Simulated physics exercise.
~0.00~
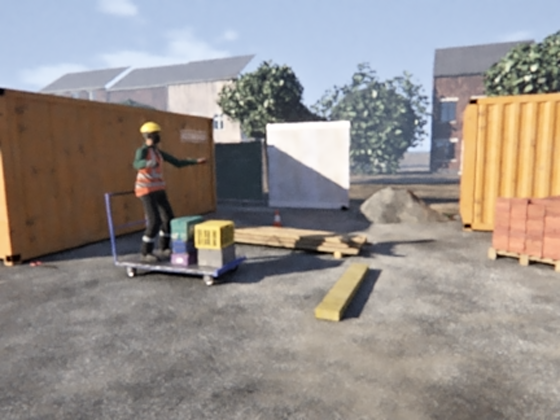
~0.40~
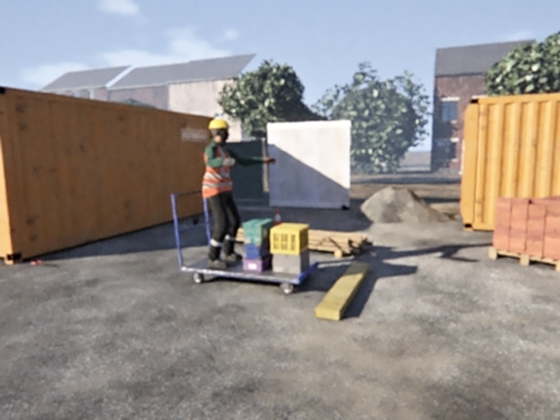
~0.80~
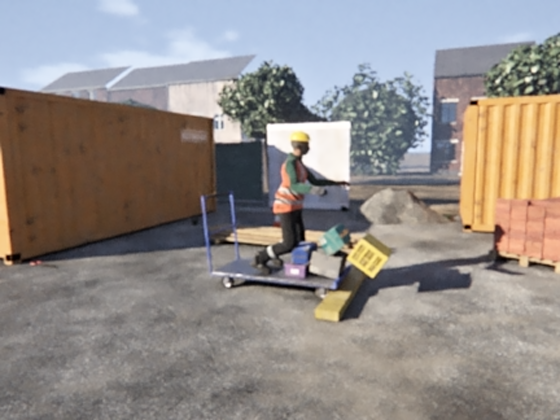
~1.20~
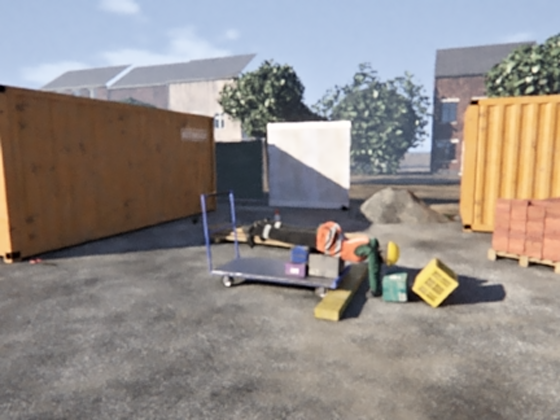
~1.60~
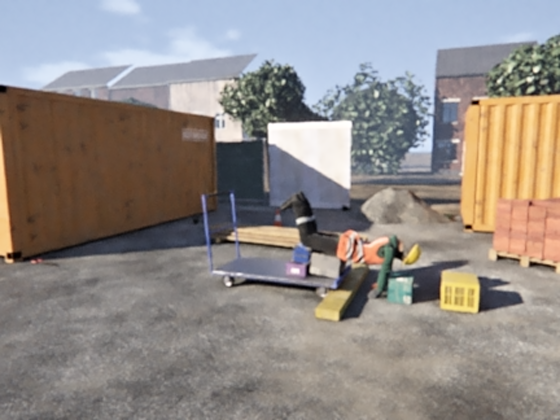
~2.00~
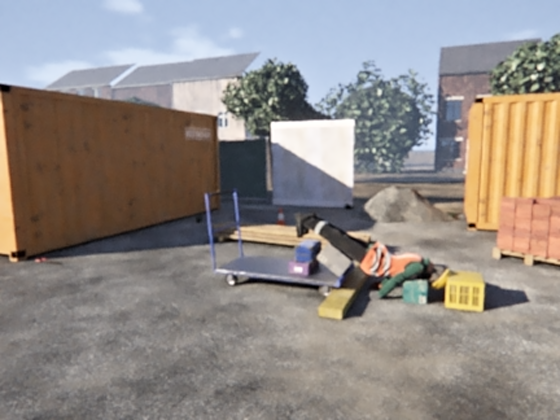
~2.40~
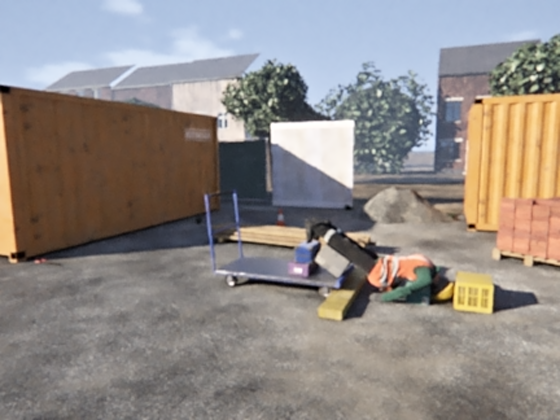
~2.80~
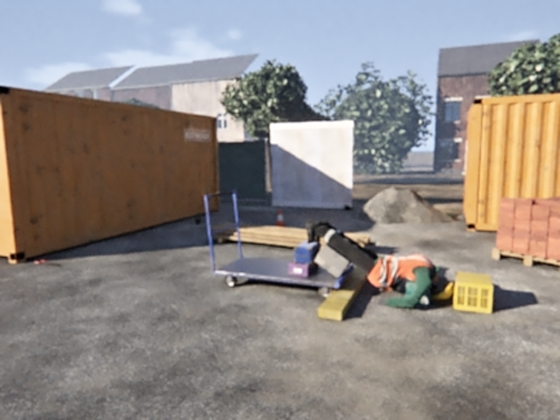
At first, a worker in a yellow helmet and orange vest stands with one arm held out on a flatbed trolley loaded with crates and boxes, rolling right across a yard between orange containers. The trolley reaches a yellow kerb and stops dead. The worker pitches forward with bending knees as the yellow crate and teal box tip over the front edge. The worker topples headfirst over the front after them, and the crate rolls upside down on the ground. At the end, the worker lies crumpled beyond the kerb beside the crate, while the blue and purple boxes remain on the trolley.
